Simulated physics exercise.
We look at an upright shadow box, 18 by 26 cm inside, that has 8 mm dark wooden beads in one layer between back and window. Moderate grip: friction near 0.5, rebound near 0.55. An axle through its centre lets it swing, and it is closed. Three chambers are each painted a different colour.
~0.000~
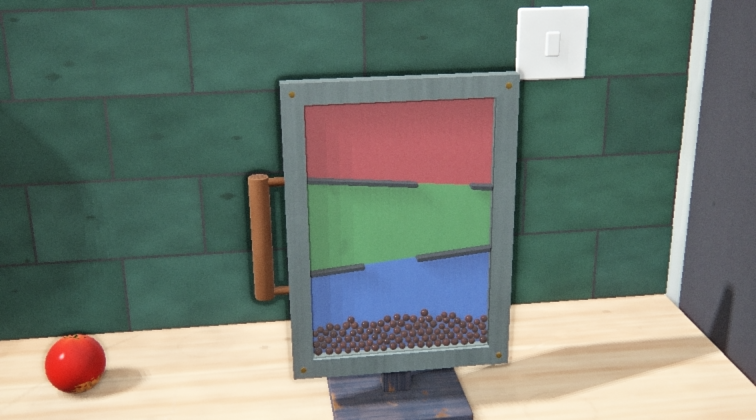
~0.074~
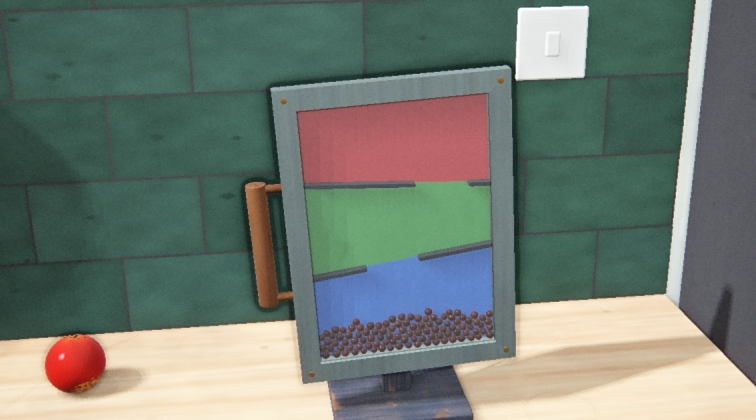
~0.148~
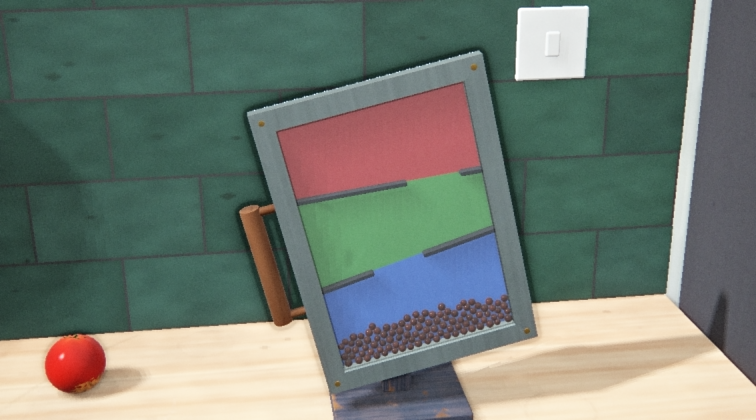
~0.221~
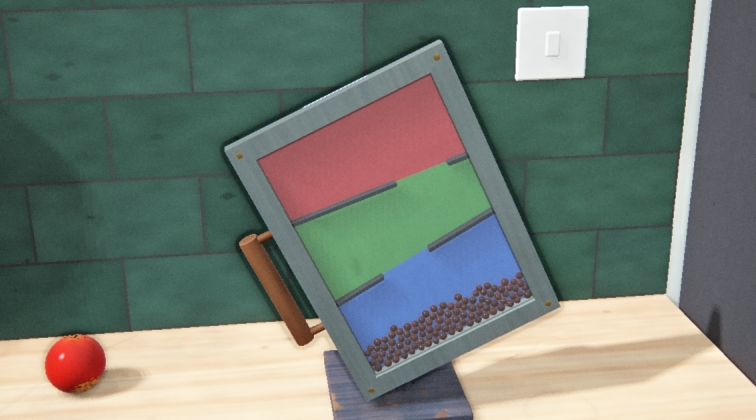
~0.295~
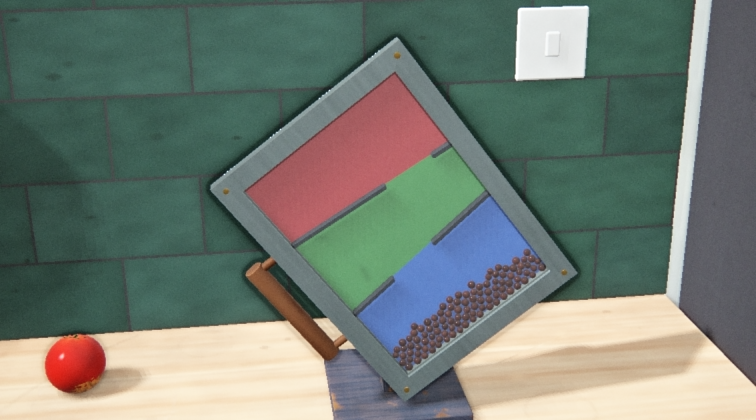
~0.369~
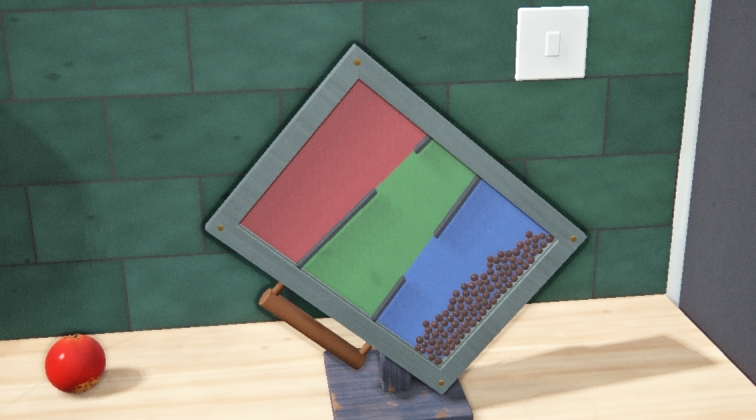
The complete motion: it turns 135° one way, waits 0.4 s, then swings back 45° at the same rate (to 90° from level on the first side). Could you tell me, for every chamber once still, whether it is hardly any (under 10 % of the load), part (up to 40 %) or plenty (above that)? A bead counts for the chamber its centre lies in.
Red chamber is hardly any, blue chamber is plenty, green chamber is part.
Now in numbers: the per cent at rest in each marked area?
Tally: Red chamber = 0; blue chamber = 70; green chamber = 30.
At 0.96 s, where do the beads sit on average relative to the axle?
It sits around 9 cm to the right and around 2 cm up.
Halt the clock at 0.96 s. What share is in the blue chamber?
Roughly 95 per cent.
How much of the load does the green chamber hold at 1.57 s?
About 30 % of the load.
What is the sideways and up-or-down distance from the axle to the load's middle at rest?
Offset approx. 5 cm right, 7 cm below.
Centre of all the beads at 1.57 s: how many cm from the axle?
Some 7 cm right and 4 cm below.
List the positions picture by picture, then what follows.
Level; about 100 beads; load centre (401, 333); top bead (424, 313); red (403, 141), blue (403, 304), green (394, 222), in the first frame.
Turned 3° anticlockwise; load centre (407, 333); top bead (428, 312), in the second frame.
Turned 13° anticlockwise; load centre (425, 329); top bead (504, 298); wall ends (320, 292) to (372, 273), (425, 254) to (496, 228), (294, 203) to (405, 183), (461, 173) to (484, 169), in the third frame.
Turned 25° anticlockwise; load centre (446, 321); top bead (519, 276), in the fourth frame.
Turned 37° anticlockwise; load centre (465, 310); top bead (527, 252), in the fifth frame.
Turned 49° anticlockwise; load centre (478, 299); top bead (529, 234); red (332, 173), blue (462, 273), green (390, 229), in the sixth frame.
After 0.96 s, it stands 135° anticlockwise; the beads' middle is 9 cm right of and 2 cm above the centre; blue 95 %, green 5 %.
After 1.57 s, it stands 113° anticlockwise; the beads' middle is 7 cm right of and 4 cm below the centre; blue 70 %, green 30 %.
After 1.78 s, it stands 90° anticlockwise; the beads' middle is 5 cm right of and 7 cm below the centre; blue 70 %, green 30 %.
Settled by 2.3 s, it stands 90° anticlockwise; red 0 %, blue 70 %, green 30 %.
